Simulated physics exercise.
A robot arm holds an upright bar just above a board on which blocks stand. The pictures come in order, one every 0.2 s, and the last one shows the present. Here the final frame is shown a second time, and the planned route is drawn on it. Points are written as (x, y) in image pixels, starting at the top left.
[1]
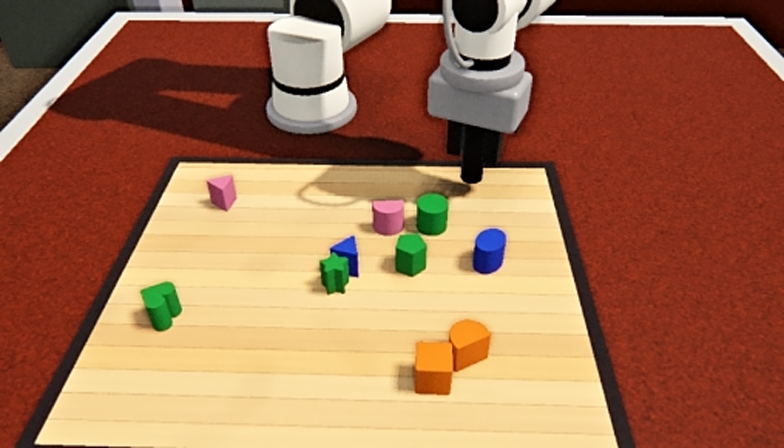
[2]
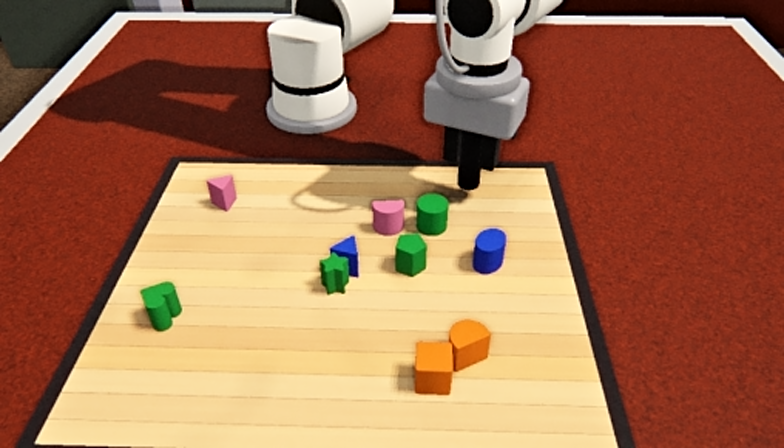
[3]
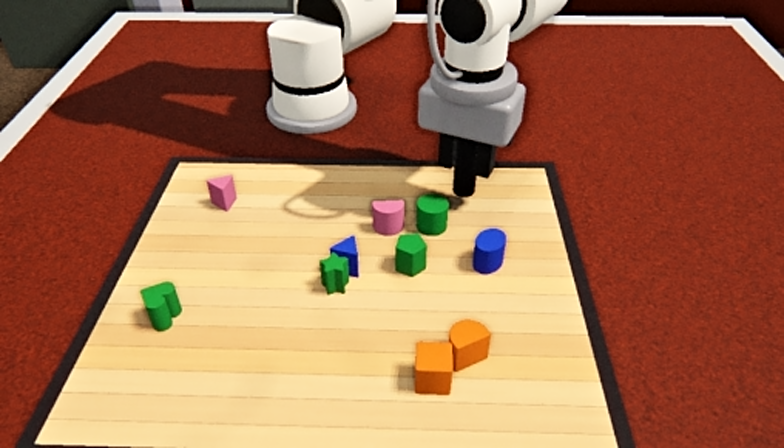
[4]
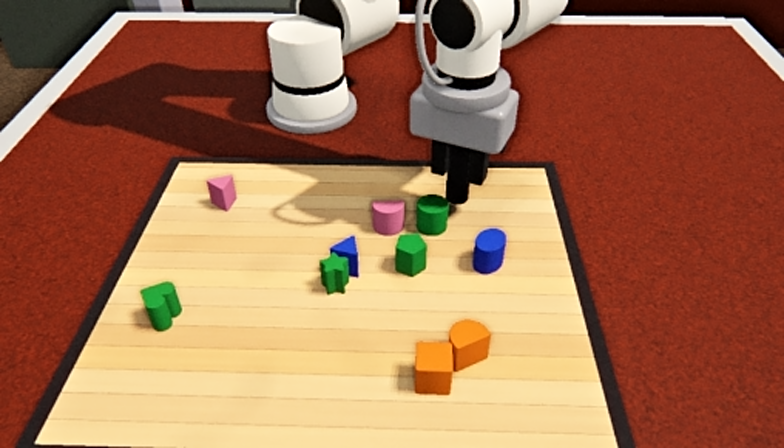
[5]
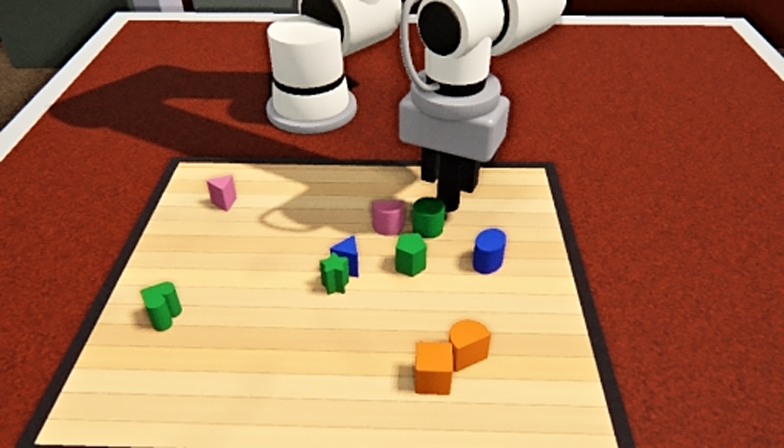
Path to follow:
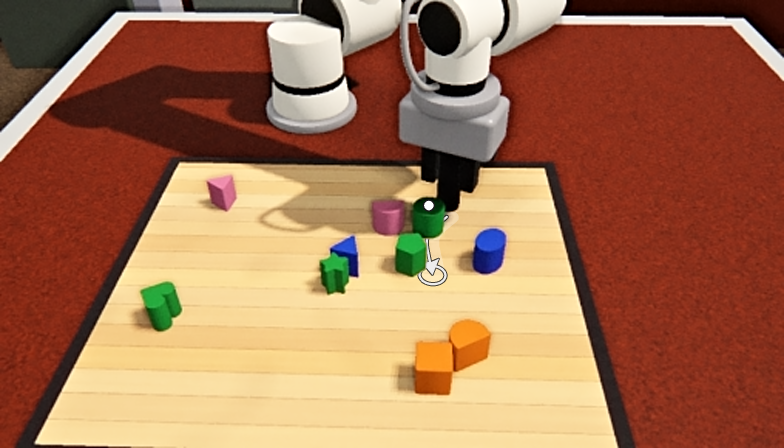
A robot arm with a dark upright bar moves slowly toward the viewer and a little left over a wooden board scattered with small coloured blocks. The bar comes up beside the green disc near the far edge and nudges it slightly left, toward the pink block, while the other blocks stay still.
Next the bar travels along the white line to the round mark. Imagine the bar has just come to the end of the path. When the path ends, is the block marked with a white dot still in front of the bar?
My answer is no.
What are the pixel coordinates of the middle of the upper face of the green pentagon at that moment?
Expect it around (407, 256).
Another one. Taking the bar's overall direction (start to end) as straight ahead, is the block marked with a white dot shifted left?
That would be a no.
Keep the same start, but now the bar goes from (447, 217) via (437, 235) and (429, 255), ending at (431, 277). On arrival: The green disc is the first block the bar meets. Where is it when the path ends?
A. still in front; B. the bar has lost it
My answer is option B.
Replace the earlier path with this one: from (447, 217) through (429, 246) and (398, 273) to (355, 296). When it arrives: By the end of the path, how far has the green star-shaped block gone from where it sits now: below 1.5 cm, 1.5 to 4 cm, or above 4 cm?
The displacement of the green star-shaped block is below 1.5 cm.
The drawn path runs from (447, 217) via (430, 232) and (428, 253), ending at (432, 275); the dot is on the green disc.
On the path given first. One third of the way, bar at (430, 221); green disc at (408, 219).
Two thirds of the way, bar at (429, 241); green pentagon at (409, 248), turned 30° anticlockwise; green disc at (399, 228).
At the end, bar at (433, 263); pink D-shaped block not moved; green pentagon at (407, 256), turned 15° clockwise; green disc at (399, 228).
